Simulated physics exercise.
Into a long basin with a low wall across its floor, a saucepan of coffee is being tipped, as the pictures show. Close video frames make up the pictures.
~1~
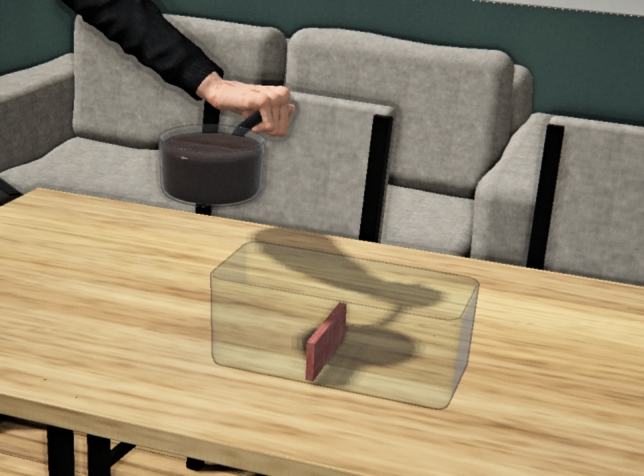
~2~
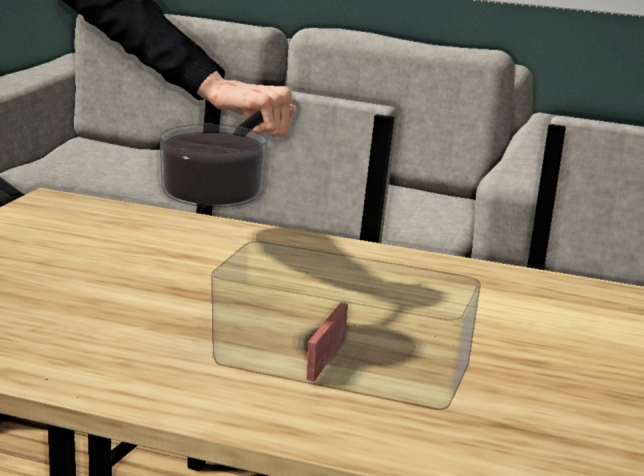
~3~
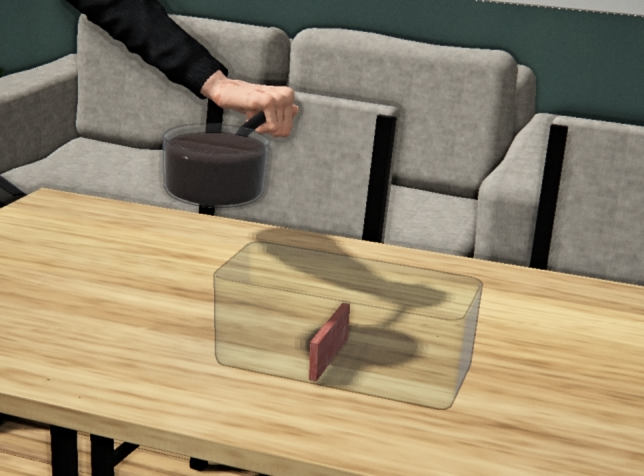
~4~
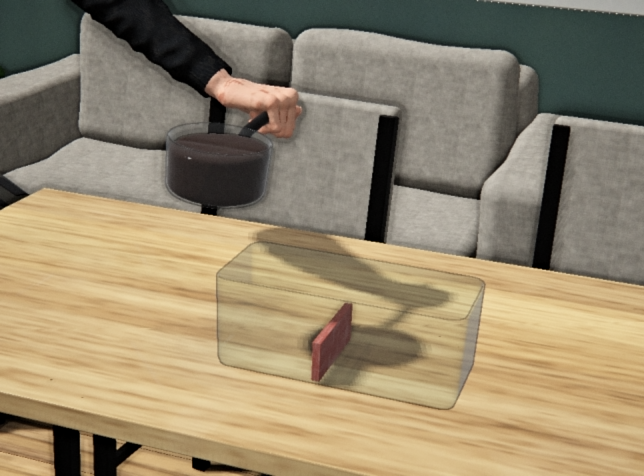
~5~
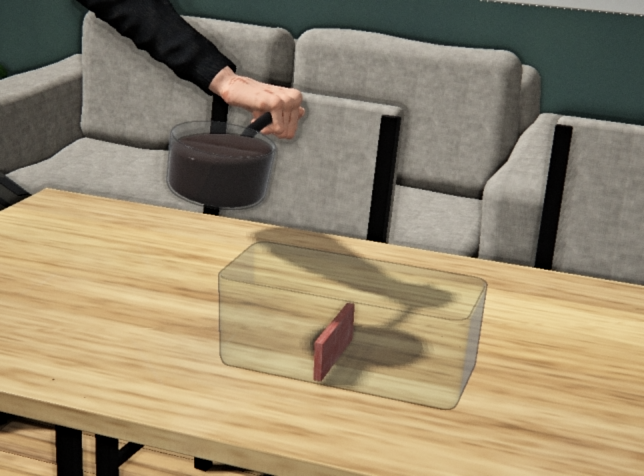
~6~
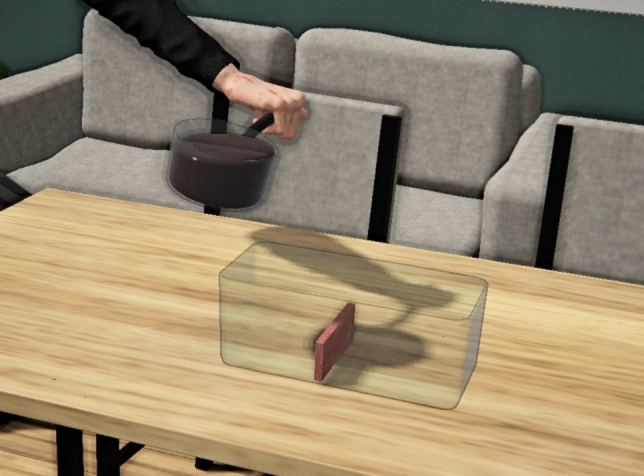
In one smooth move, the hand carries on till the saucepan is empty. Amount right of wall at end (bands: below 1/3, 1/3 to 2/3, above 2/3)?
The share right of the wall is left smaller than one third.
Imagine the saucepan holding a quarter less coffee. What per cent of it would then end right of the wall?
Close to 0 per cent.
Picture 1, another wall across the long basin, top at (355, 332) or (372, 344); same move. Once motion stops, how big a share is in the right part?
Try 1: About 5 percent; try 2: About 10 percent.
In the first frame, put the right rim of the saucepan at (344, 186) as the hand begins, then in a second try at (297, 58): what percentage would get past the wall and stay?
100 %, then 80 %.
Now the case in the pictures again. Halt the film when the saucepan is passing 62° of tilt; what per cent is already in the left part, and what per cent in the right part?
I'd put the left part near 15 per cent and the right part near 0.
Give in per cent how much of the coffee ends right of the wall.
Roughly 5 %.
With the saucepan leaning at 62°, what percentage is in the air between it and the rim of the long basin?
Something like 25 per cent of it.
A moment on, the saucepan is tipped part way and 58 per cent is still to pour, 16 is left of the wall and 0 right of it.
Next, the saucepan is tipped on its side and 12 per cent is still to pour, 73 is left of the wall and 6 right of it.
Then the saucepan is tipped right over and 1 per cent is still to pour, 90 is left of the wall and 7 right of it.
Later the saucepan is tipped right over and 0 per cent is still to pour, 92 is left of the wall and 7 right of it.
At rest 92 per cent lies left of the wall, 7 right of it and 1 outside.
